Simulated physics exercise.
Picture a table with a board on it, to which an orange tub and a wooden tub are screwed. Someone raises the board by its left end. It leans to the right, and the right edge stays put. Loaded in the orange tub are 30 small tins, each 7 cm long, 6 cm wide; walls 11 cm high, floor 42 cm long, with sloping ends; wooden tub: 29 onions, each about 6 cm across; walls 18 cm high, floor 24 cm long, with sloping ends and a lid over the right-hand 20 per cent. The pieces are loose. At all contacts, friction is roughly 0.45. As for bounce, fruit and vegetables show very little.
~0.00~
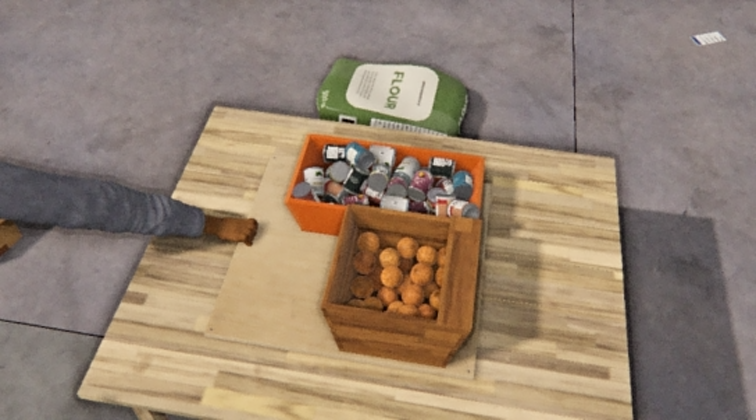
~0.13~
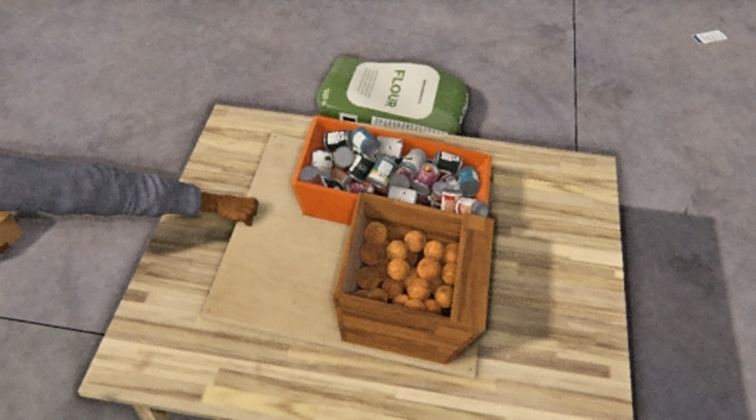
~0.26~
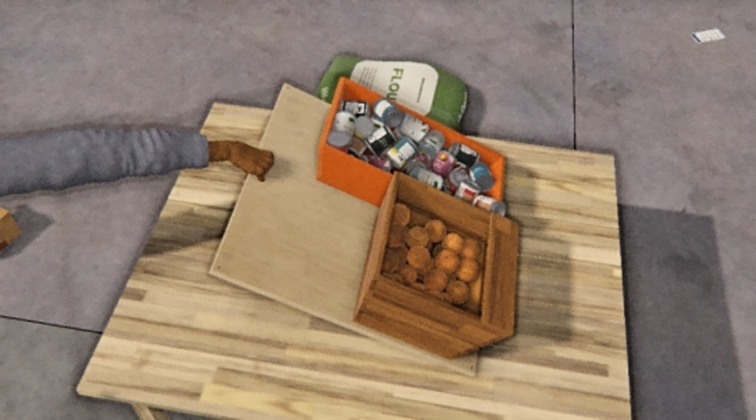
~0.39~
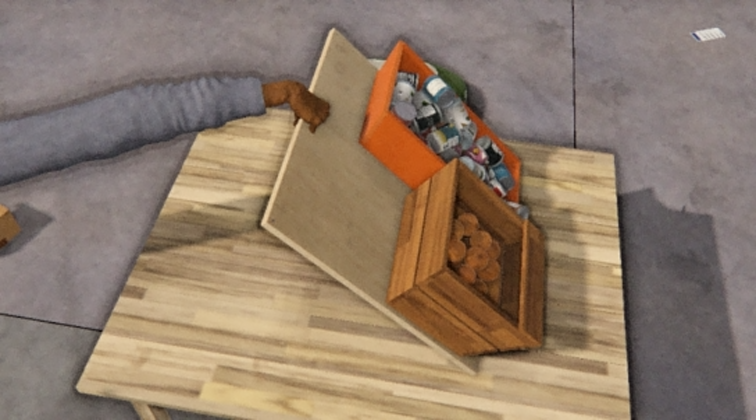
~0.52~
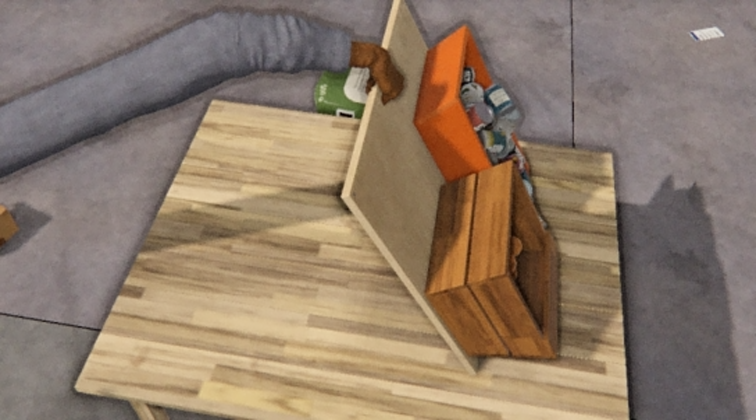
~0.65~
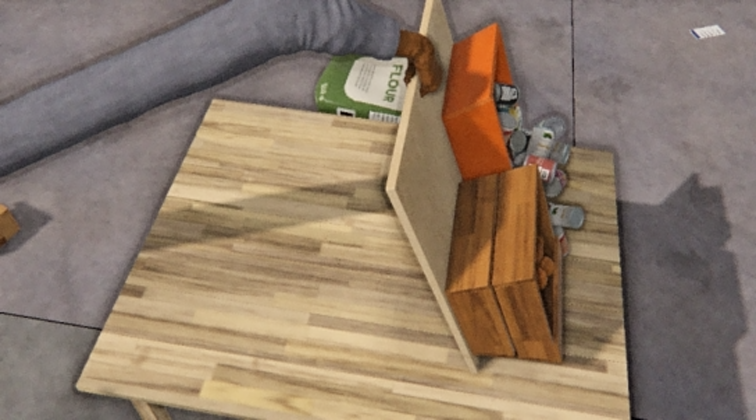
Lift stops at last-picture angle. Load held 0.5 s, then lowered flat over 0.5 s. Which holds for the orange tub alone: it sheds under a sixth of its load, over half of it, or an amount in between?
It sheds over half of its load.
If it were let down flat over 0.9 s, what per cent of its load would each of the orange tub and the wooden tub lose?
Orange tub 70, wooden tub 0 per cent.
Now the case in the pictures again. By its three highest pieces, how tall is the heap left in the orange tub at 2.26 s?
Roughly 9 centimetres.
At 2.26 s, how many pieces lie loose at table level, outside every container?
Near 10, give or take.
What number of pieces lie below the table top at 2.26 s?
About 12.
After 0.91 s, tilt 70°; orange tub 10 in, 20 out and wooden tub 28 in, 1 out.
After 1.23 s, tilt 65°; orange tub 9 in, 21 out and wooden tub 28 in, 1 out.
After 1.68 s, tilt 0°; orange tub 9 in, 21 out and wooden tub 28 in, 1 out.
Outcome (at 2.26 s), orange tub 9 in, 21 out and wooden tub 28 in, 1 out. Asked share, 21 of 30, 70 per cent.
